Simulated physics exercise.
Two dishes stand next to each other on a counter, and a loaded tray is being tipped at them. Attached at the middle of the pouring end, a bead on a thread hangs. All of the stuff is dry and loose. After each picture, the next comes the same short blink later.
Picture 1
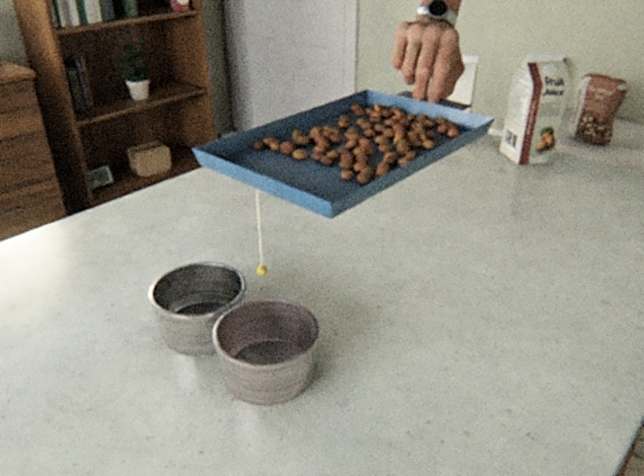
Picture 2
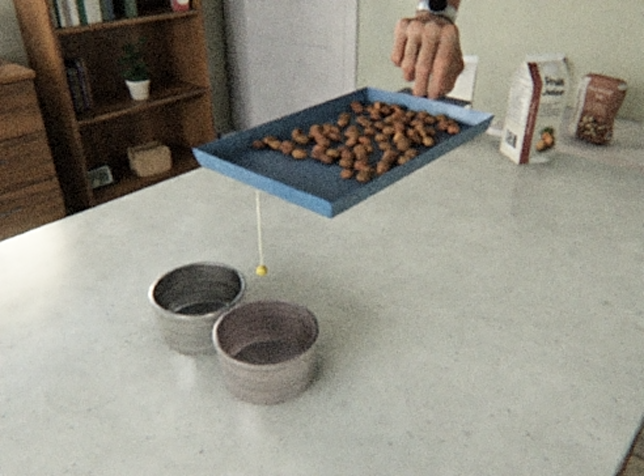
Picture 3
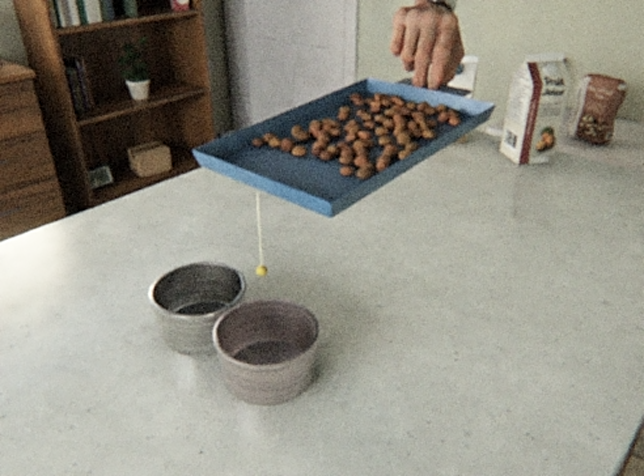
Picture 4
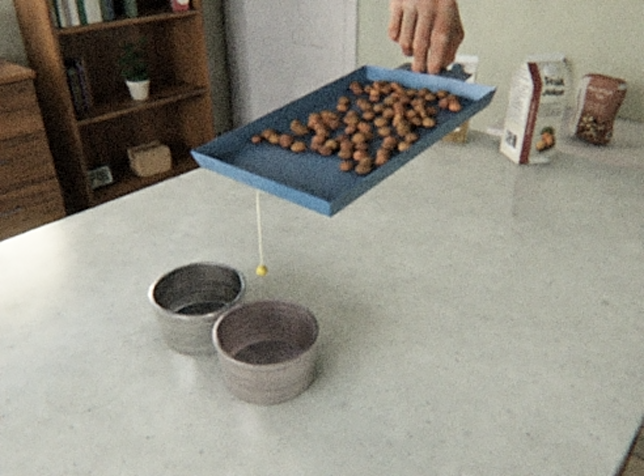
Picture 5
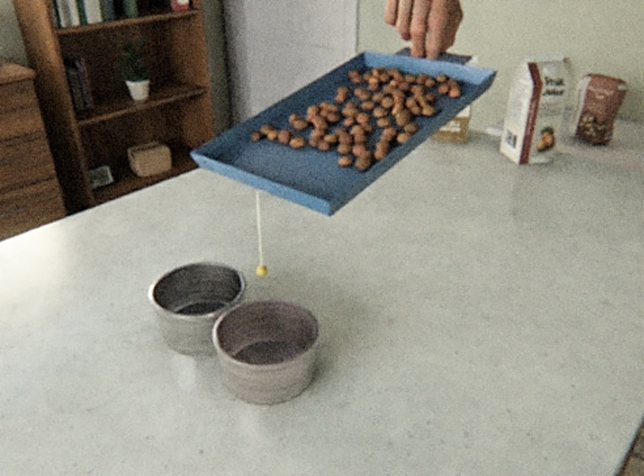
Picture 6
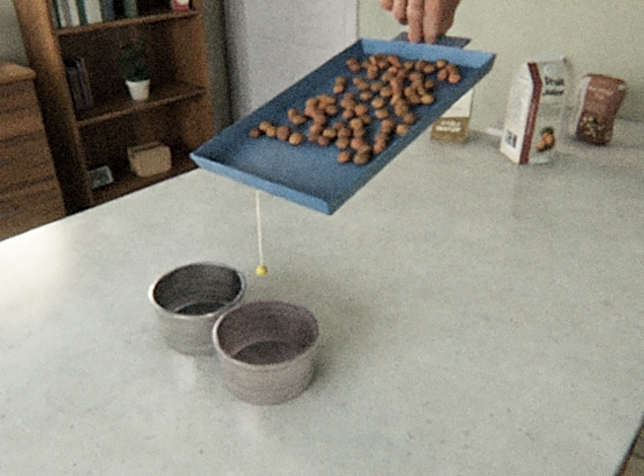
In a room with a wooden bookshelf at the back left, a pale speckled countertop is seen from slightly above by a still camera. A hand holds the far end of a blue tray of brown kibble above two round metallic dishes, a yellow bead hanging on a thread beneath its near edge, with two bags behind at right. The hand gradually raises the far end, steepening the tray toward the near left.
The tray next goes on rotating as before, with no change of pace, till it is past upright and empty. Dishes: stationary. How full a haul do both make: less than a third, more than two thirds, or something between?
Exceeds two thirds.
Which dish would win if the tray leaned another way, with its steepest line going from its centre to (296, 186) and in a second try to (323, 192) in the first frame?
The first try favours the rightmost dish, the second the rightmost dish.
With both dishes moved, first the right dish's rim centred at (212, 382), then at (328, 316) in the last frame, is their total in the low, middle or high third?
Under a third; less than a third.
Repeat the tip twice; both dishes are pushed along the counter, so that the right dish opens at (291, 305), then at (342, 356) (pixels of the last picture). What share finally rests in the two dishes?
50 %, then 30 %.
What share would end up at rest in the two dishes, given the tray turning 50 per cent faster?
About 70 per cent.
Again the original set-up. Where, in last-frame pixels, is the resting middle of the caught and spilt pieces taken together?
Around (204, 322), give or take.
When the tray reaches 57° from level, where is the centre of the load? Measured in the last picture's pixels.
The load is centred near (242, 161).
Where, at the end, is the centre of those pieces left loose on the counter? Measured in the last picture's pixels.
Middle in the last view: Roughly (107, 317).
Just after the last frame, tray tipped steeply; almost all on the tray; about a tenth in the air.
A moment on, tray tipped right over; roughly two thirds on the tray; about a tenth in the right dish; roughly a quarter in the left dish; about a tenth outside both; about a tenth in the air.
Further on, tray tipped past a quarter turn; roughly a quarter in the right dish; roughly two thirds in the left dish; roughly a quarter outside both.
When it is over, tray tipped past a quarter turn; roughly a quarter in the right dish; roughly two thirds in the left dish; roughly a quarter outside both.
